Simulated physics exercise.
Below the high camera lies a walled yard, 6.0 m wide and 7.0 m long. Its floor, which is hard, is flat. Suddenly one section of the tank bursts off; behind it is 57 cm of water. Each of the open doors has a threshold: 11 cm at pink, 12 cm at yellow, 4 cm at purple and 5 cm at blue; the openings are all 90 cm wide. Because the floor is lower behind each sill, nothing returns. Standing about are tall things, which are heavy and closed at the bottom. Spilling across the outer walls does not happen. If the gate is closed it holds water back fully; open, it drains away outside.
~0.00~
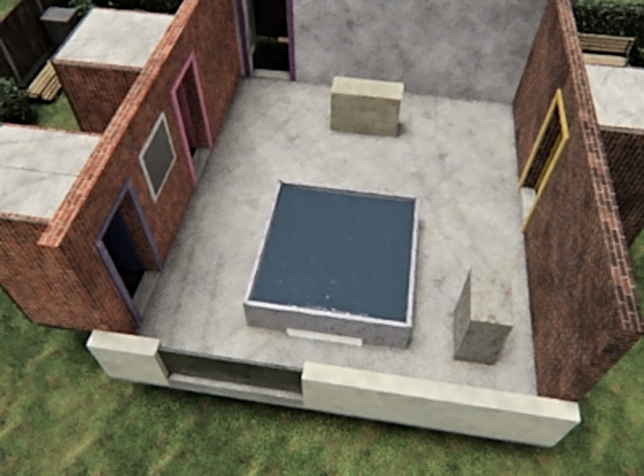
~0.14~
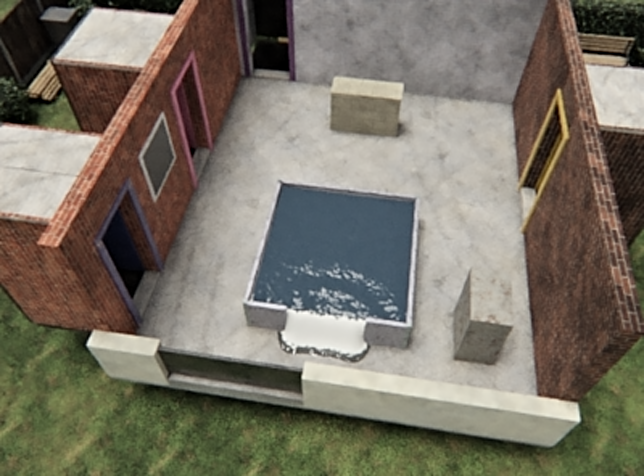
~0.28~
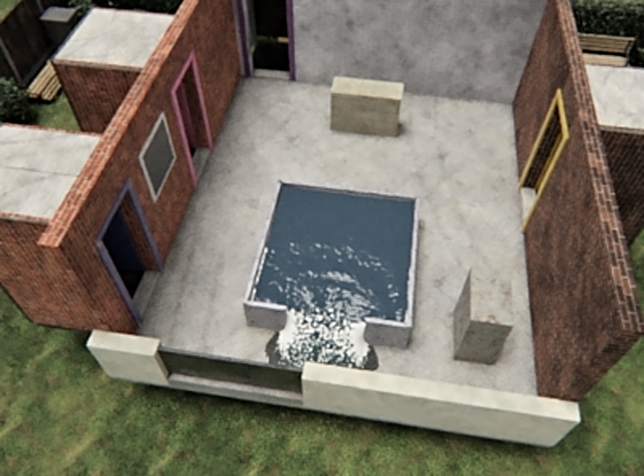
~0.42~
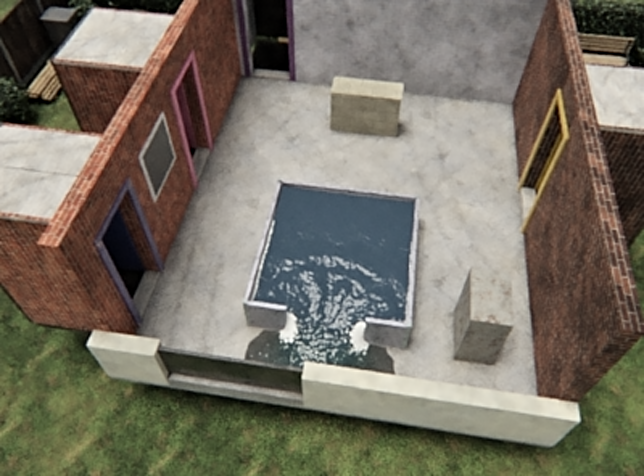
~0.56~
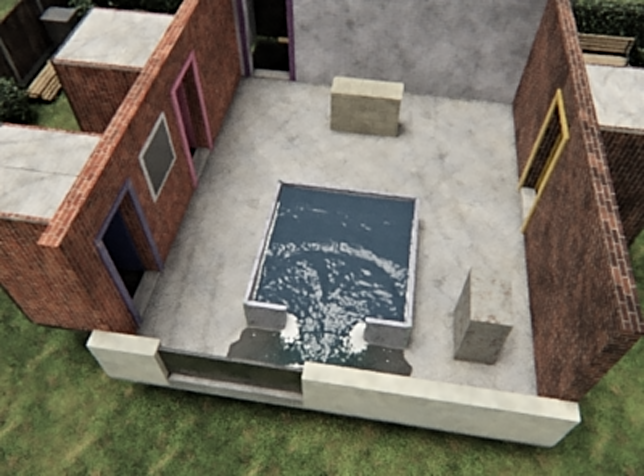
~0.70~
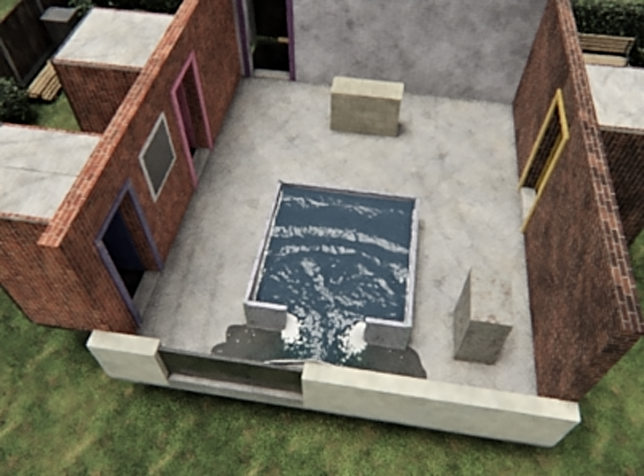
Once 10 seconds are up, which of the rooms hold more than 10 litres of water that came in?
At the pink door the limit will hold; at the yellow door the limit will hold; at the purple door the limit will be broken; at the blue door the limit will be broken.
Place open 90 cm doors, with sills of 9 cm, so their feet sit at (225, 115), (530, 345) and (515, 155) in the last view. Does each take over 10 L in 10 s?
First doorway falls short, second gets there, third falls short.
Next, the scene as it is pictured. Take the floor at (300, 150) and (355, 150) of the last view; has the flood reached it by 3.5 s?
Untouched, untouched.
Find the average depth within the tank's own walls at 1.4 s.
Some 43 cm on average.
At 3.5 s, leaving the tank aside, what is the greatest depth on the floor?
Roughly 30 cm.
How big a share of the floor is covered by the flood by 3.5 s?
About 45 per cent.
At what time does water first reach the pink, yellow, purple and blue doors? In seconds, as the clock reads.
Pink = 2.8 s, yellow = 3.2 s, purple = 5.0 s, blue = 1.4 s.
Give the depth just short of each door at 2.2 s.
Door by door, in cm: Pink reads 0, yellow reads 0, purple reads 0, blue reads 19.
After 1.4 s water covers 15 % of the floor and is deepest (48 cm) near (322, 374); pink door not reached, yellow door not reached, purple door not reached, blue door not reached.
After 2.2 s water covers 25 % of the floor and is deepest (43 cm) near (322, 374); pink door not reached, yellow door not reached, purple door not reached, blue door 19 cm at the sill, 44 L in.
After 3.5 s water covers 45 % of the floor and is deepest (30 cm) near (486, 375); pink door 4 cm at the sill, 0 L in, yellow door 3 cm at the sill, 0 L in, purple door not reached, blue door 19 cm at the sill, 165 L in.
After 6.0 s water covers 90 % of the floor and is deepest (20 cm) near (320, 386); pink door 3 cm at the sill, 0 L in, yellow door 3 cm at the sill, 0 L in, purple door 8 cm at the sill, 7 L in, blue door 14 cm at the sill, 284 L in.
After 10.0 s water covers 100 % of the floor and is deepest (13 cm) near (526, 418); pink door 3 cm at the sill, 0 L in, yellow door 2 cm at the sill, 0 L in, purple door 9 cm at the sill, 41 L in, blue door 10 cm at the sill, 364 L in.
